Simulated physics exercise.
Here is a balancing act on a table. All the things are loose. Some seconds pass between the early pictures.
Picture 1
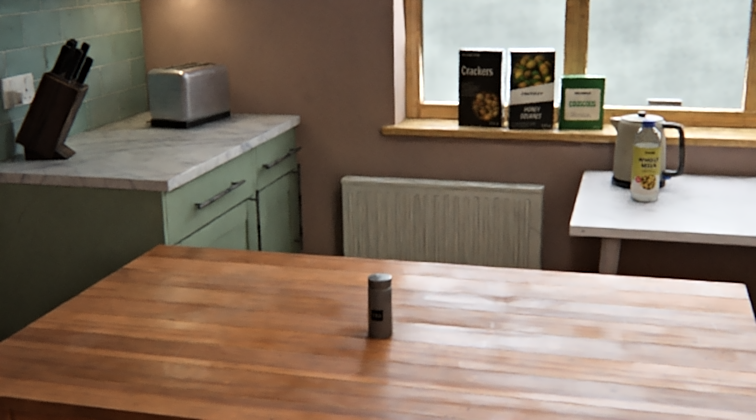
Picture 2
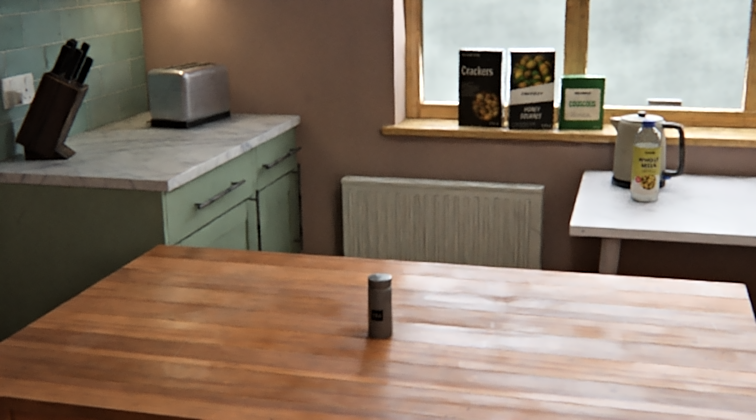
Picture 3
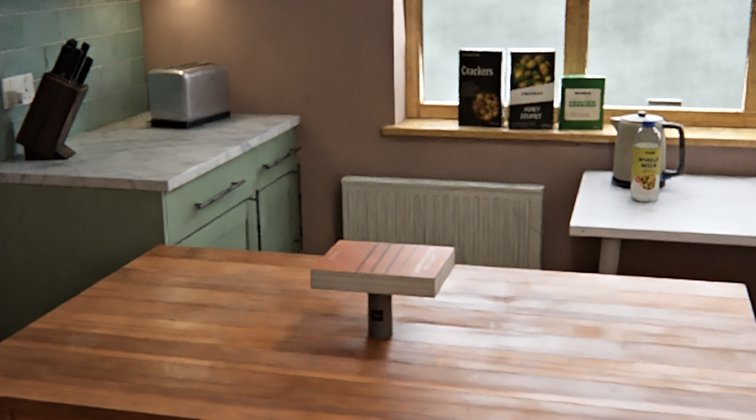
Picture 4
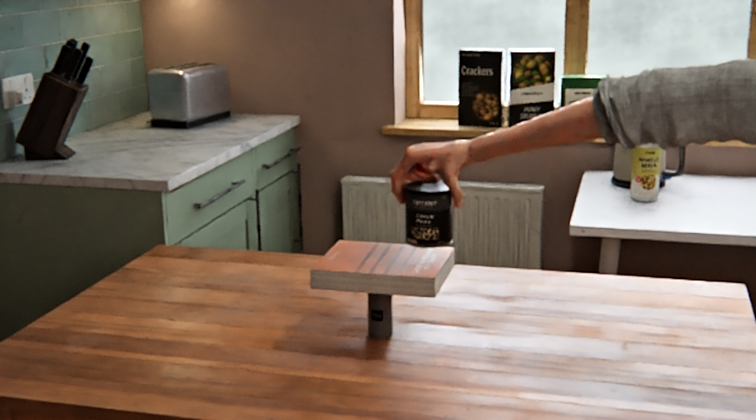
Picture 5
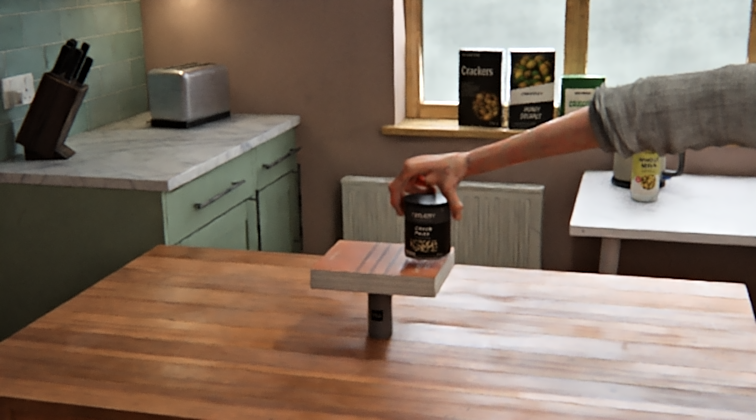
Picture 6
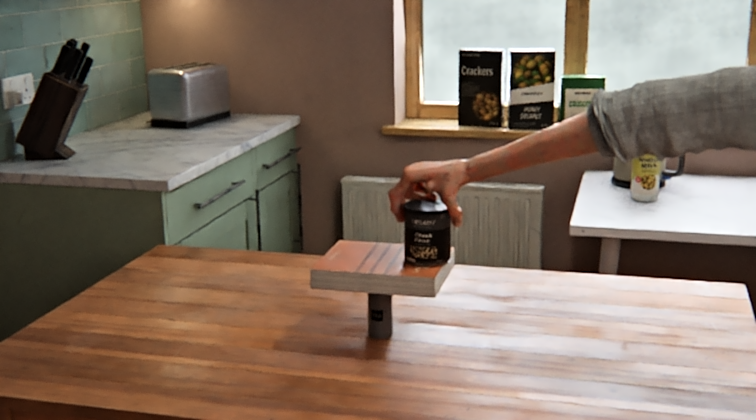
A bare arm with a rolled grey sleeve reaches in from the right over a wooden table in a kitchen, seen from slightly above by a still camera. A small grey cylinder stands mid-table, with green cabinets and a toaster at left and boxes on the windowsill behind. A flat reddish, book-like block appears atop the cylinder, then the hand lowers a black tin onto its right side.
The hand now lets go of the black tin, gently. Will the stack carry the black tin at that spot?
The stack comes apart.
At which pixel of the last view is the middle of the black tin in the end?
At about (540, 323).
Then, 0.50 s on from there, black tin now fallen; orange book turned 64° from how it was put; grey shaker turned 5° from how it was put.
Then, 0.70 s on from there, orange book now fallen; grey shaker turned 32° from how it was put.
In the end, fallen, black tin, orange book and grey shaker. At the end, from the last picture's camera, black tin near (540, 323). The stack gives way.
